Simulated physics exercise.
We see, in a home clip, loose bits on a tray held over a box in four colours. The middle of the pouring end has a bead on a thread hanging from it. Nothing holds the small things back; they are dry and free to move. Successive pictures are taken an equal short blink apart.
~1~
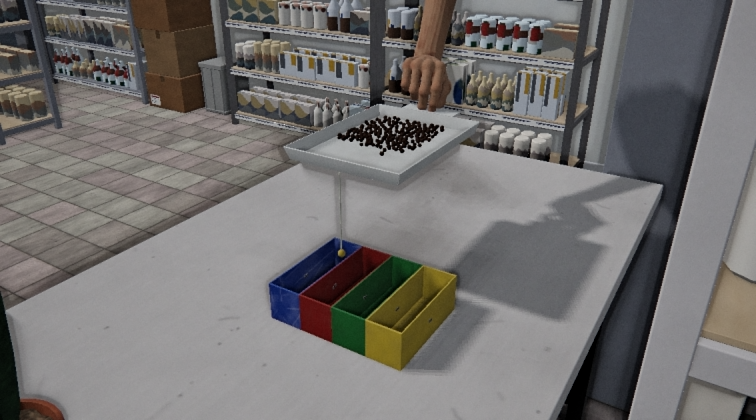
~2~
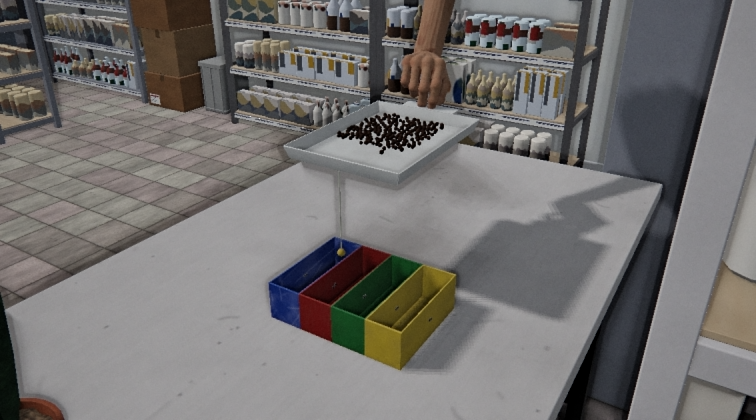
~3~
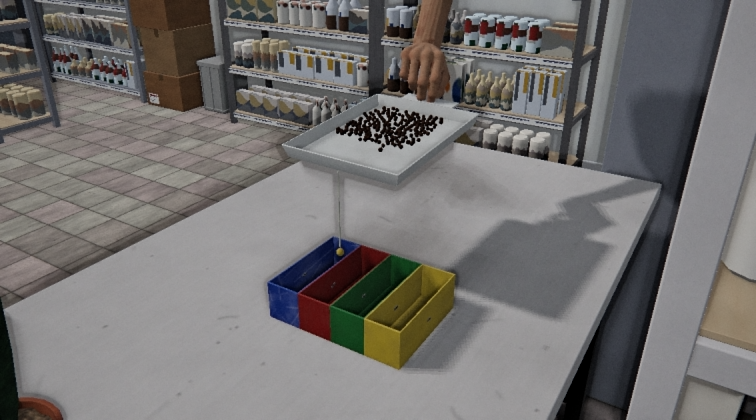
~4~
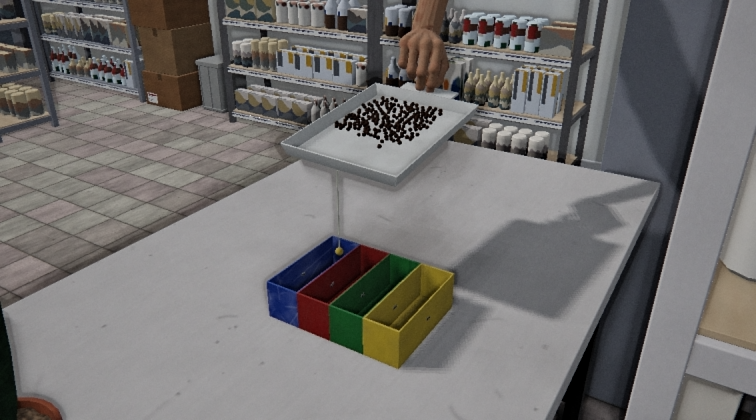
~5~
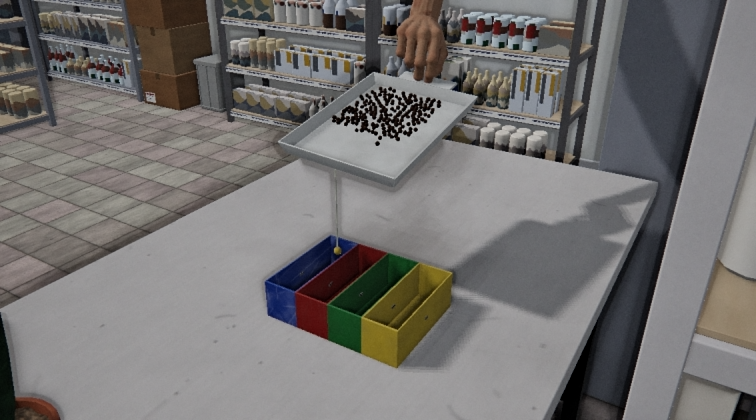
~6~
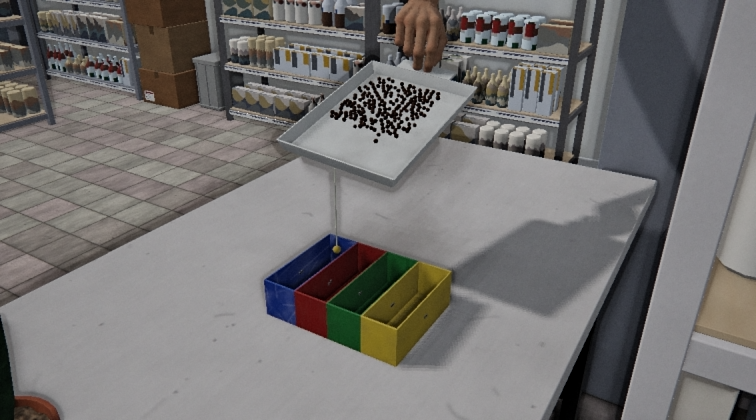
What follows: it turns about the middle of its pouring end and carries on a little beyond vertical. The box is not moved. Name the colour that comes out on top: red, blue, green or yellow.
Green comes out on top.
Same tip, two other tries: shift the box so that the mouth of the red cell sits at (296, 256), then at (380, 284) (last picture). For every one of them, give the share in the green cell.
I'd say about 0 percent, followed by about 10 percent.
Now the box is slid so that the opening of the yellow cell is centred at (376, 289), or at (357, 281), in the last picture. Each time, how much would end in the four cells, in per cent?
Roughly 90% on the first try and 30% on the second.
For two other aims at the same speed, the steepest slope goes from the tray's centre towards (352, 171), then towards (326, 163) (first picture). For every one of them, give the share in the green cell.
Shares: About 30 in a hundred, then about 0 in a hundred.
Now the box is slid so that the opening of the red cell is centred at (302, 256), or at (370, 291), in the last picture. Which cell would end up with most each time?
Try one: The yellow one; try two: The red cell.
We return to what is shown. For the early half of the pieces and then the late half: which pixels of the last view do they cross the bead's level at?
The leading part at (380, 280), the rest of it at (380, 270).
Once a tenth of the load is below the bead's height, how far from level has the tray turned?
Angle: Approx. 55 degrees.
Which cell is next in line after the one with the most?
Rank 2: Yellow.
Soon after the last picture, tray tipped steeply; about two thirds on the tray; about a quarter in the green cell; a small part in the yellow cell; a small part falling or outside the box.
A little later, tray tipped past a quarter turn; a stray few on the tray; about two thirds in the green cell; about a quarter in the yellow cell; a stray few in the red cell; a small part falling or outside the box.
Later still, tray tipped past a quarter turn; most in the green cell; about a quarter in the yellow cell; a stray few in the red cell; a stray few in the blue cell; a small part falling or outside the box.
At rest, tray tipped past a quarter turn; most in the green cell; about a quarter in the yellow cell; a stray few in the red cell; a stray few in the blue cell; a small part outside the box.
